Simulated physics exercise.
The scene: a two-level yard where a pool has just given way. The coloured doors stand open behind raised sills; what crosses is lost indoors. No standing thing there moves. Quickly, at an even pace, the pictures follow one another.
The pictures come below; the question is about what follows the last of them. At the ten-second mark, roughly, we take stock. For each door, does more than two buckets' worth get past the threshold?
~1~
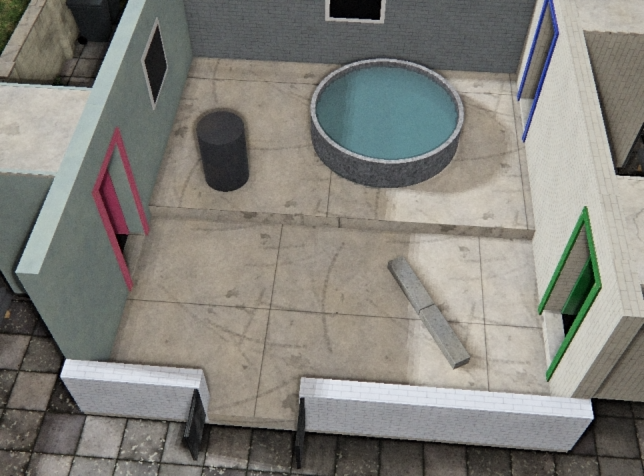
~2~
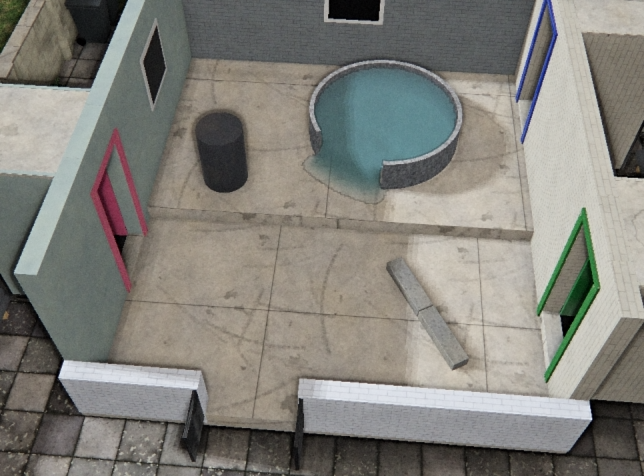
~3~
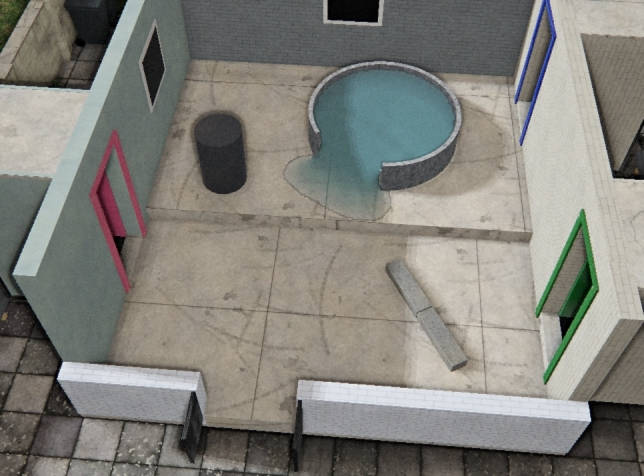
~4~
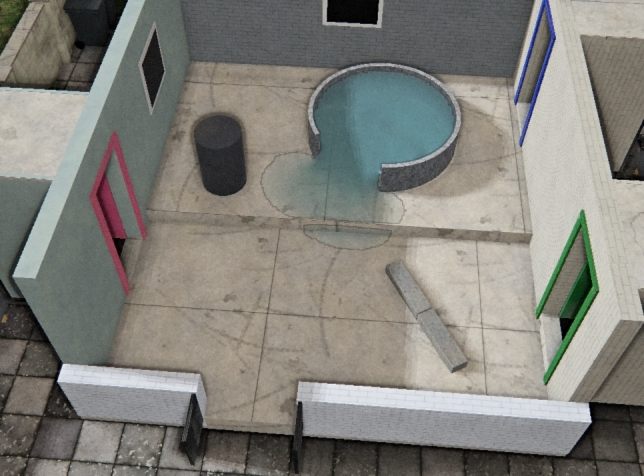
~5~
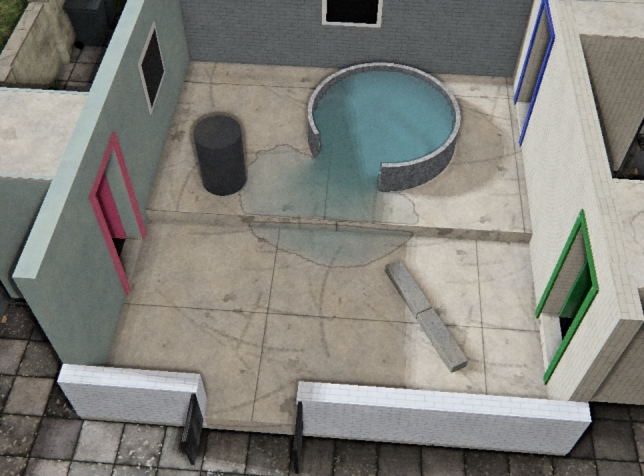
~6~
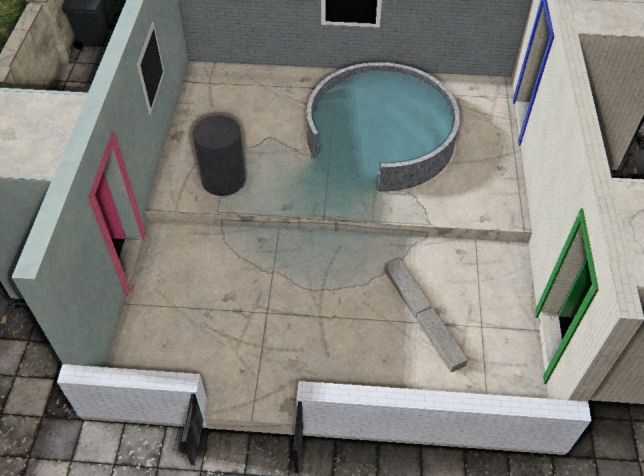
One by one: Blue door: Never surpasses it, green door: Never surpasses it, pink door: Surpasses it.
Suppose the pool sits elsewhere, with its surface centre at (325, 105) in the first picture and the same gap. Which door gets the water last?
Answer: The blue one.
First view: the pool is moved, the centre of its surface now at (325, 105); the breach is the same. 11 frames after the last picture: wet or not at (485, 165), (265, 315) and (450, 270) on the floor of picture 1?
Going through the three places: Out of reach, in the spill, out of reach.
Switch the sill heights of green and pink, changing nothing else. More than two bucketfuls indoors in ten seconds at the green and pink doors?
Green stays within bounds, pink stays within bounds.
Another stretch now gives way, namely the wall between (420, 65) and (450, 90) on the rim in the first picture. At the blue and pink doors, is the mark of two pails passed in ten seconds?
Looking at each: The blue door admits more, while the pink door admits less.
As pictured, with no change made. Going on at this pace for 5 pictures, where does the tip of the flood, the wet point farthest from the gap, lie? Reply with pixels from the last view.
The wet point farthest out is around (168, 336).
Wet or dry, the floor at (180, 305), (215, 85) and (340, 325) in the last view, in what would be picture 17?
First spot submerged, second spot spared, third spot submerged.
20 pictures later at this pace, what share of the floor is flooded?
Roughly 45 percent.
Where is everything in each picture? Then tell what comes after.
In the first picture, still water in the round tank at (387, 111).
In the second picture, water pours out at (345, 170) and has run to (377, 199).
In the third picture, water pours out at (344, 172) and has run to (375, 215).
In the fourth picture, water pours out at (344, 174) and has run to (269, 189).
In the fifth picture, the front is at (252, 215), out from the gap at (344, 174).
In the sixth picture, water pours out at (343, 173) and has run to (224, 213).
A moment on, water covers 30 % of the floor; the blue door not reached, the green door not reached, the pink door not reached.
Next, water covers 45 % of the floor; the blue door not reached, the green door not reached, the pink door under two buckets in.
Then, water covers 45 % of the floor; the blue door not reached, the green door not reached, the pink door over two buckets in.
Later, water covers 55 % of the floor; the blue door not reached, the green door wet at the sill, nothing in, the pink door over two buckets in.
In the end, water covers 65 % of the floor; the blue door not reached, the green door wet at the sill, nothing in, the pink door far over two buckets in.
